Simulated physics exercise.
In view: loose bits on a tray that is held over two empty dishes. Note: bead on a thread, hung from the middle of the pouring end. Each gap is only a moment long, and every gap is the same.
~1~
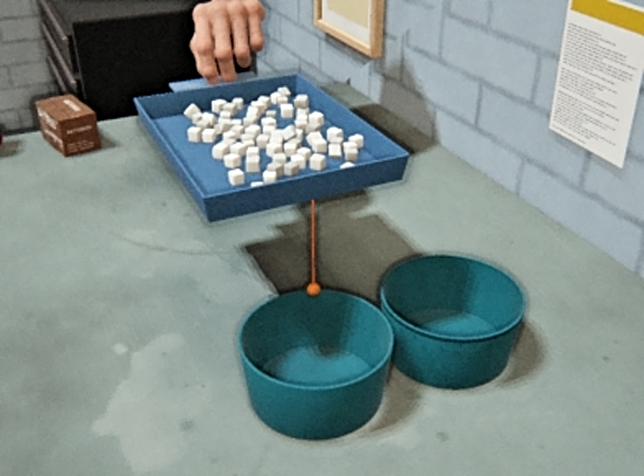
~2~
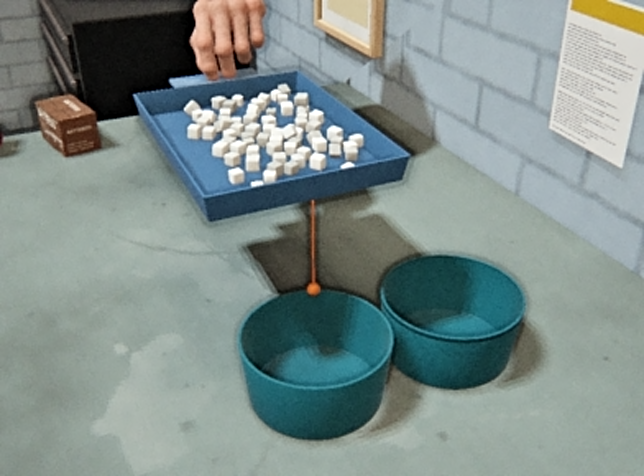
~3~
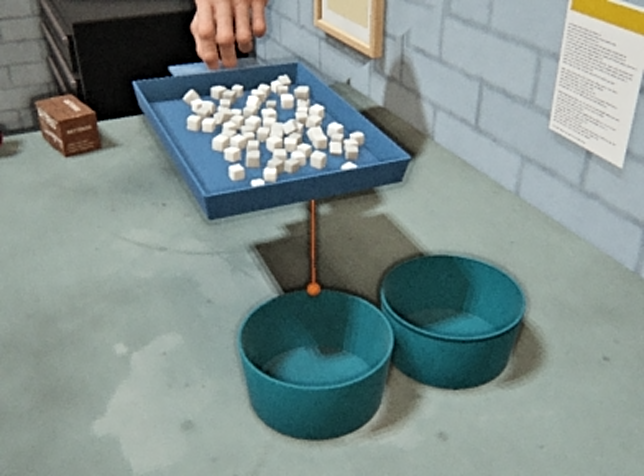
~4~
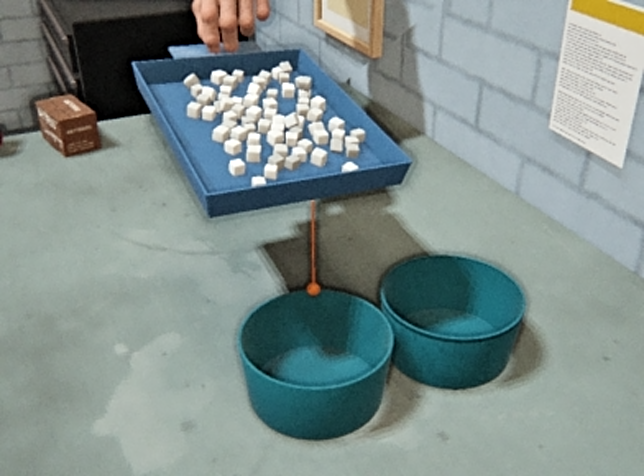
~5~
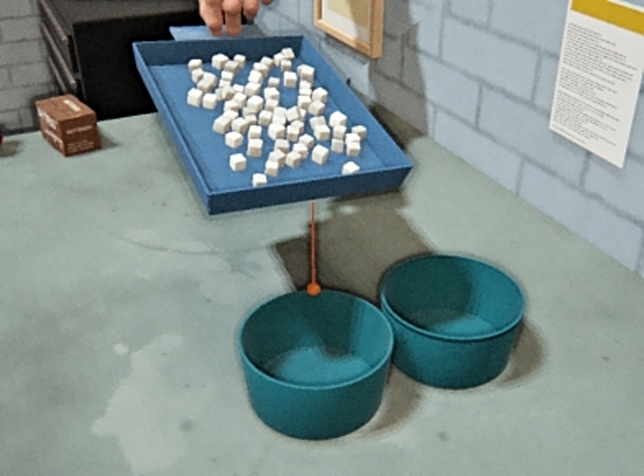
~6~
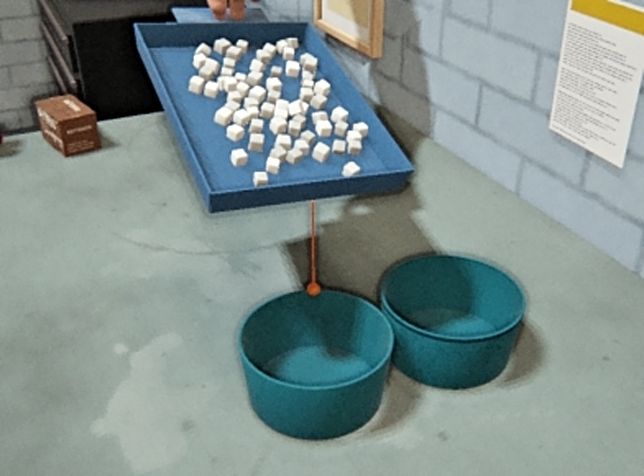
On a grey-green tabletop against a pale blue brick wall, the scene is viewed from slightly above. A blue tray of white sugar cubes sits over two empty teal dishes, with an orange bead hanging on a thread beneath its near edge, a brown box at left and a paper on the wall. A hand steadily raises the tray's far end, slanting it toward the viewer, while the camera stays still.
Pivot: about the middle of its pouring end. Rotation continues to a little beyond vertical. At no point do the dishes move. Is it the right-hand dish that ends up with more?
Yes, the right-hand one.
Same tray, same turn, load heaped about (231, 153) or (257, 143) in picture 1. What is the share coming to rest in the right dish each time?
Estimate: 30 % first, 50 % second.
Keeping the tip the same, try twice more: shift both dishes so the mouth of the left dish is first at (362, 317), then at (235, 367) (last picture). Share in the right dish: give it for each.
Roughly 10 per cent, then roughly 90 per cent.
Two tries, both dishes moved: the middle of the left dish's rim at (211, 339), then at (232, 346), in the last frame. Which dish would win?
Try 1 - the dish at right; try 2 - the dish at right.
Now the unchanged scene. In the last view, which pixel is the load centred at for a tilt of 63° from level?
Its middle sits at about pixel (352, 145).
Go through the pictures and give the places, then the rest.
Corners of the pouring end at (207, 194) and (403, 153), level; middle of the load at (269, 133), sugar cubes; left dish at (350, 407); right dish at (492, 358); bead on its thread at (314, 289), in the first picture.
Corners of the pouring end at (208, 194) and (403, 154), level; middle of the load at (269, 131), in the second picture.
Corners of the pouring end at (209, 193) and (404, 156), tipped barely, lowest at the right corner; middle of the load at (270, 125), in the third picture.
Corners of the pouring end at (210, 191) and (406, 160), tipped a little, lowest at the right corner; middle of the load at (270, 116), in the fourth picture.
Corners of the pouring end at (212, 190) and (407, 163), tipped a little, lowest at the right corner; middle of the load at (272, 107), in the fifth picture.
Corners of the pouring end at (214, 189) and (408, 167), tipped clearly, lowest at the right corner; middle of the load at (274, 98); left dish at (350, 407); right dish at (492, 358), in the sixth picture.
Soon, tray tipped steeply; nearly all on the tray; a stray few in the air.
A while on, tray tipped past a quarter turn; most on the tray; a stray few in the left dish; a small part in the right dish; a stray few outside both; a small part in the air.
Towards the end, tray tipped past a quarter turn; about a quarter in the left dish; about two thirds in the right dish; a small part outside both; a stray few in the air.
Finally, tray tipped past a quarter turn; about a quarter in the left dish; about two thirds in the right dish; a small part outside both; a stray few in the air.
